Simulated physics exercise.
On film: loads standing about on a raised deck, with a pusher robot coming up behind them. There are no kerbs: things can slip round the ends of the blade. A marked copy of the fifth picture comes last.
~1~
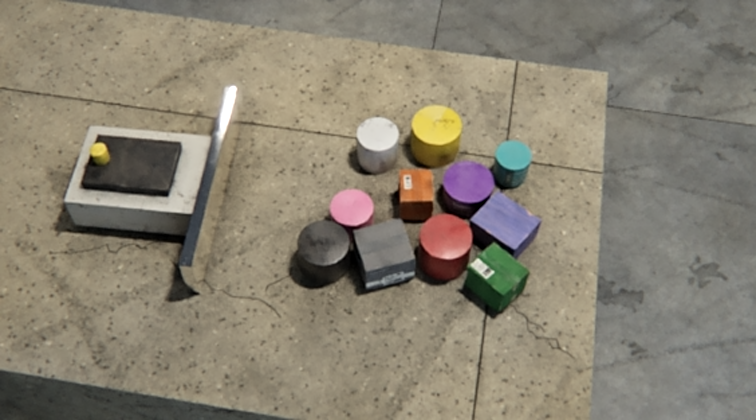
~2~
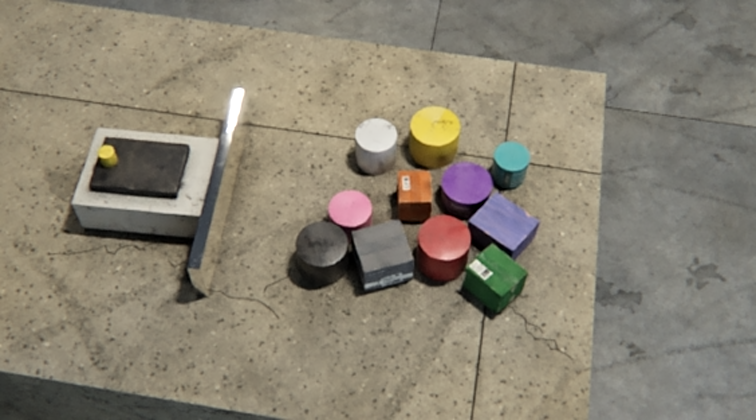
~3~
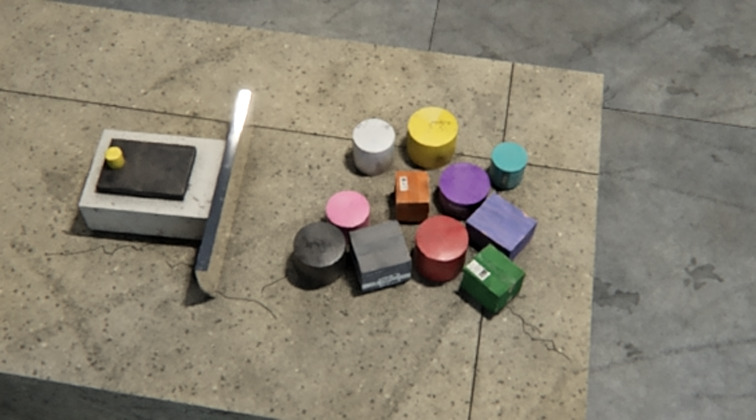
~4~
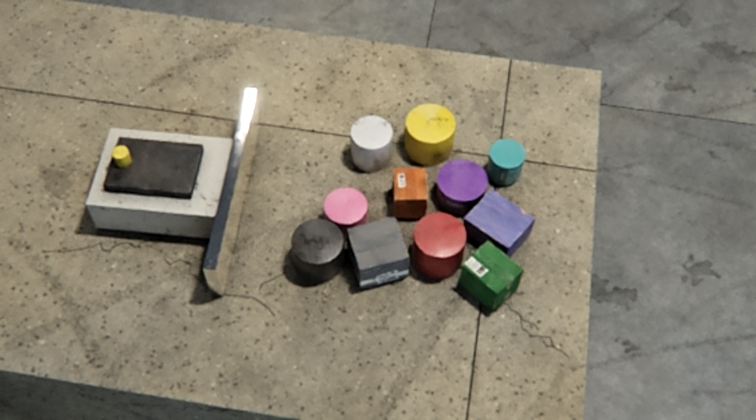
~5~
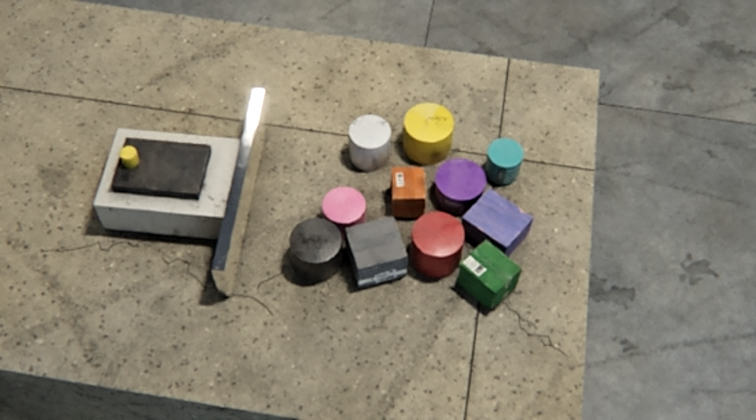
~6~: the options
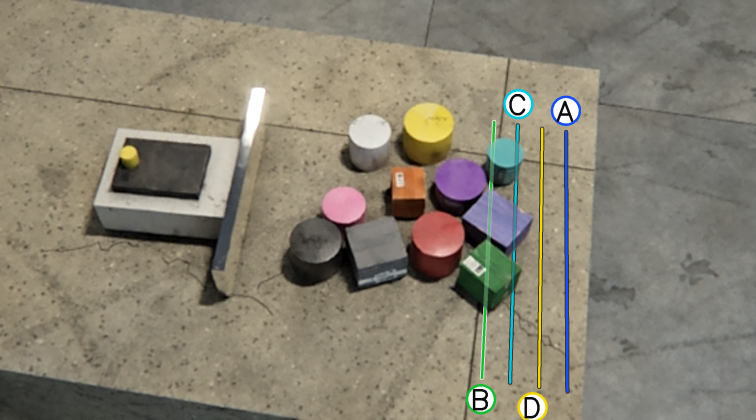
In this clip, a pale, box-shaped robot with a long upright blade at its front creeps a short way right across a stone-like deck toward a cluster of colourful canisters and boxes, which stay in place, untouched.
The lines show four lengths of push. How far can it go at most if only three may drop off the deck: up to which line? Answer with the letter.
C is the last line within the limit.
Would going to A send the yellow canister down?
By then, no.
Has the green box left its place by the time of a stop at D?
By then, yes.
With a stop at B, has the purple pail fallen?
No.
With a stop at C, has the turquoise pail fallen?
No.
On the marked copy, A at (567, 251); B at (489, 239); C at (514, 243); D at (541, 247).
Following C. Soon after the start, robot (266, 181); blue crate (504, 221); green box (494, 277).
Later, robot (365, 196); blue crate (564, 188); red canister (536, 215).
In the end, robot (441, 207); blue crate over the edge; red canister over the edge; two fallen.
As for the rest, A drops six; B is within the limit but short; D drops five.
